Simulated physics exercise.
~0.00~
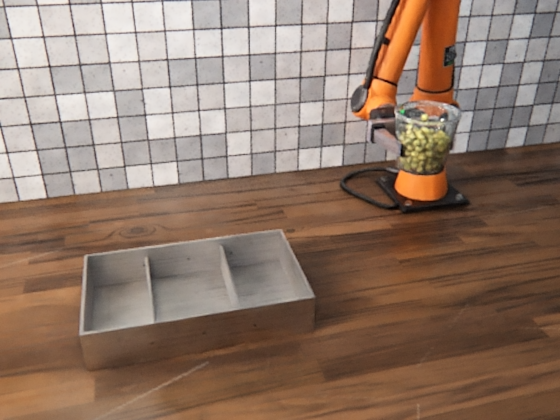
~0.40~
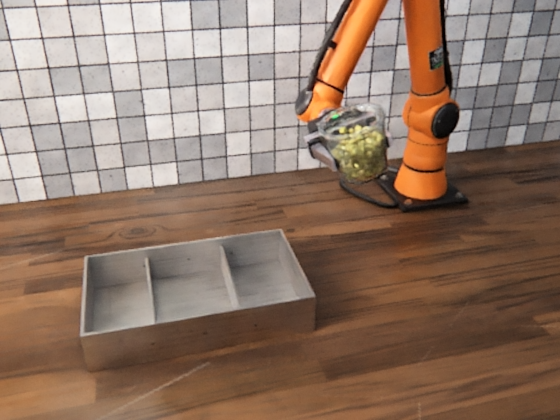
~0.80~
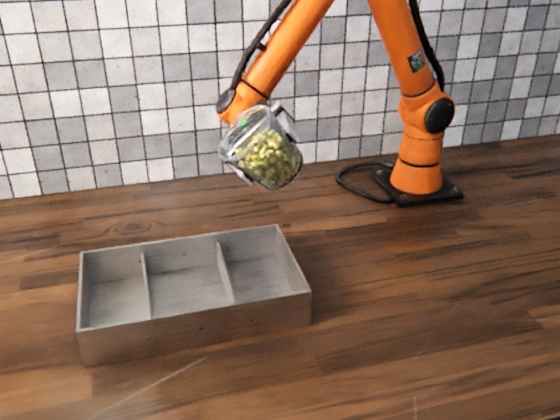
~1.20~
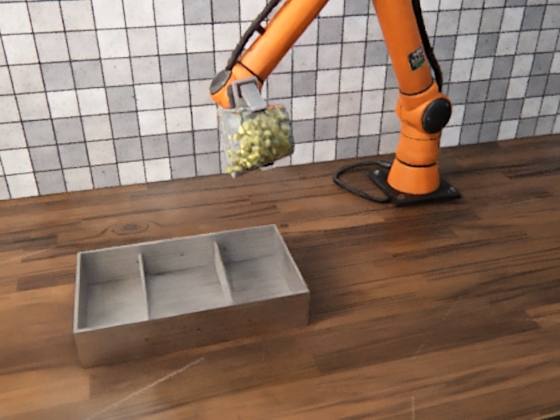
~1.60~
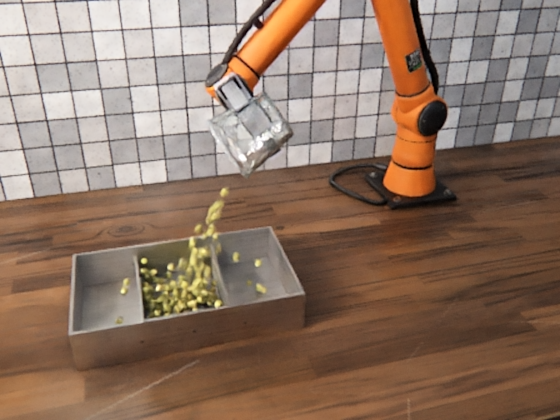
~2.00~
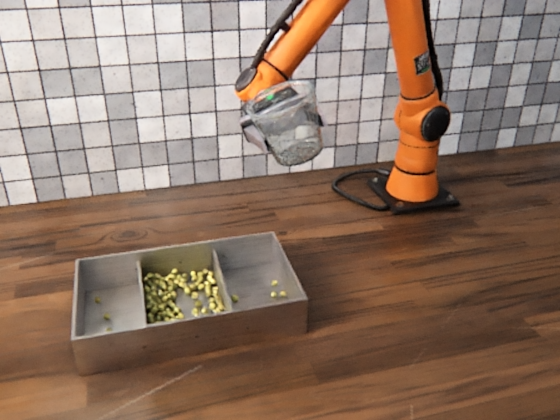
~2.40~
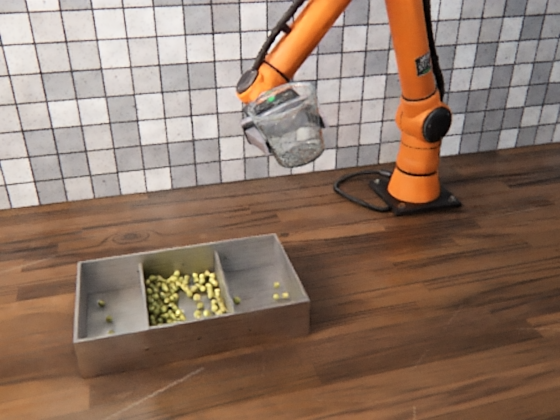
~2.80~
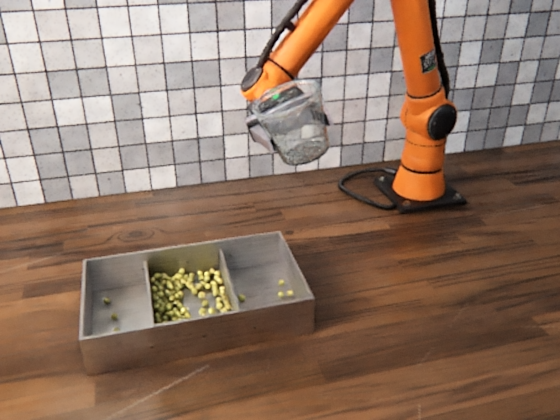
An orange robotic arm holds a clear tumbler filled with yellow-green beads above a dark wooden worktop, seen from slightly above, with grey and white tiles behind. At the left sits an open grey box divided into three parts. The arm swings the tumbler left toward the box, tilting it as it goes, then tips it right over. The beads pour down in a stream, landing mostly in the middle part, with a few scattering into both sides. The arm turns the emptied tumbler partly back and holds it there, while the beads lie still in the box.
